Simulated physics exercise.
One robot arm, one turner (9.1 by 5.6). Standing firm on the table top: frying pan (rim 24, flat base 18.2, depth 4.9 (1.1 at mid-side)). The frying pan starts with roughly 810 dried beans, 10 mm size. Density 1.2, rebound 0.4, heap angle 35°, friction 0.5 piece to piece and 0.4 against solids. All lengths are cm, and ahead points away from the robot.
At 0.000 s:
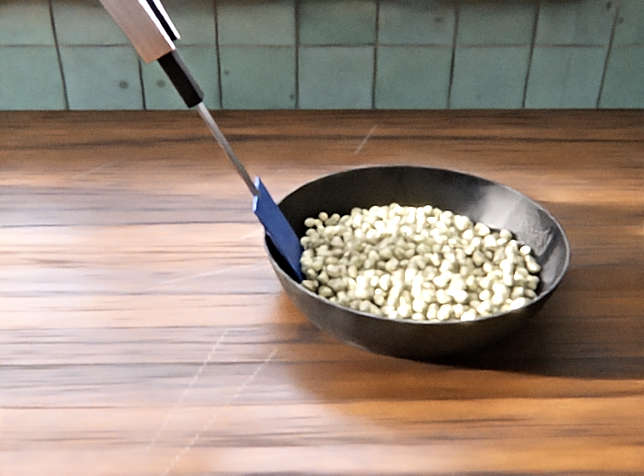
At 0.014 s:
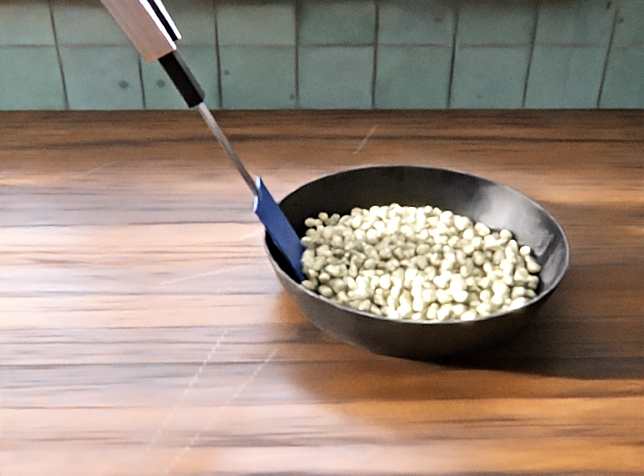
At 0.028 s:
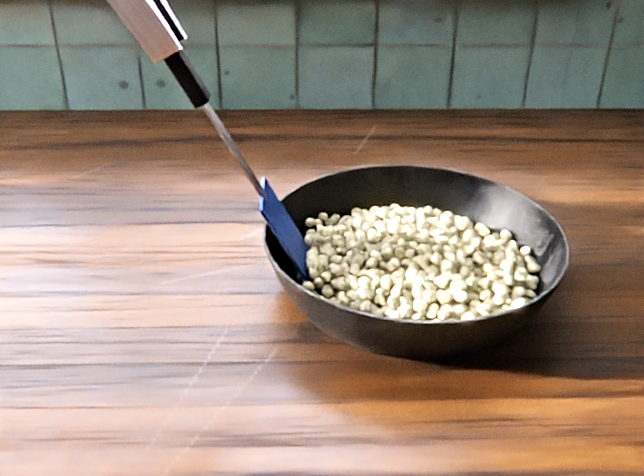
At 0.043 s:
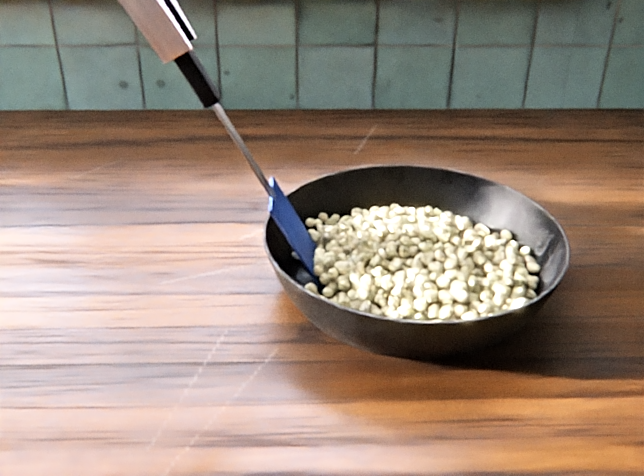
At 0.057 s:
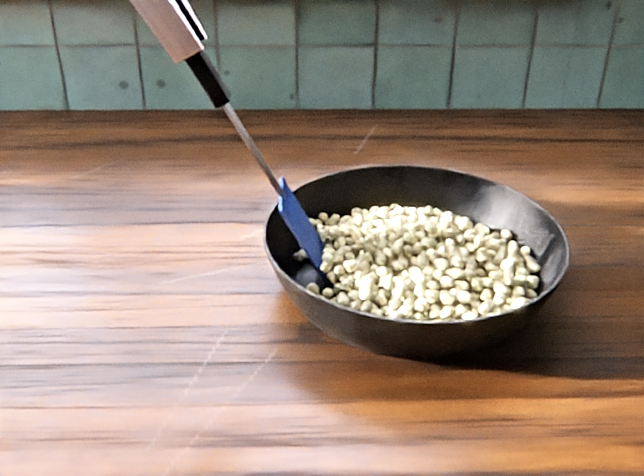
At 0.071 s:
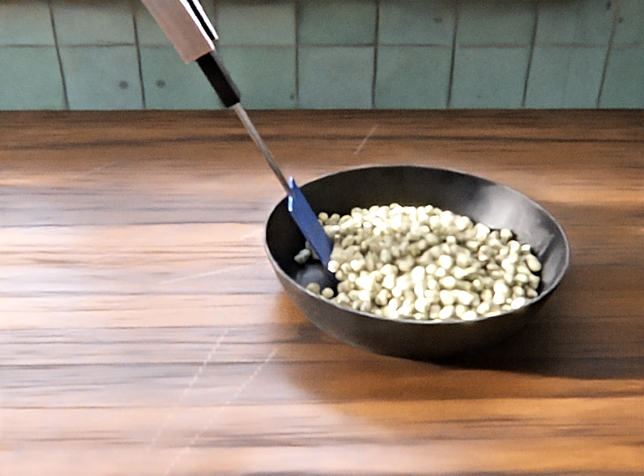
Blue turner held by a robot arm pushing pale dried beans slowly rightward from the left side of a dark frying pan.
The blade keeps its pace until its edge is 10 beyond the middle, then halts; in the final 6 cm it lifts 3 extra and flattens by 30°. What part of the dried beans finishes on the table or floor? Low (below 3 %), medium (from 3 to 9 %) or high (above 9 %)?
Share on the table or floor: High (above 9 %).
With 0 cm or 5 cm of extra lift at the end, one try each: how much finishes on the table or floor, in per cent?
Some 5 and 10 per cent.
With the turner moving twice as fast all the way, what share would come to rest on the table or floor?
It would be near 20 per cent.
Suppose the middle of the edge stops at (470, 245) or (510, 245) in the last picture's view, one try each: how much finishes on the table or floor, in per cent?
Some 0 and 0 per cent.
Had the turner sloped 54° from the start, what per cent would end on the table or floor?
In that case some 15 per cent.
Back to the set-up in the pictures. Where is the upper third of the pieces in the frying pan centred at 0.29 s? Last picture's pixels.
At about (496, 245).
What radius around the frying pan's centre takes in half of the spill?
About 18 cm.
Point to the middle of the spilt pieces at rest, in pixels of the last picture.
Around (612, 282).
After 0.18 s, sloping 62°, highest piece 5 above the table; 807 in the frying pan.
After 0.29 s, sloping 52°, highest piece 6 above the table; 807 in the frying pan.
After 0.55 s, sloping 32°, highest piece 7 above the table; 708 in the frying pan, 94 on the table or floor, 5 on the blade or in flight.
After 1.60 s, sloping 32°, highest piece 5 above the table; 706 in the frying pan, 101 on the table or floor.
In the end, 706 in the frying pan, 101 on the table or floor. That is 13 % on the table or floor.
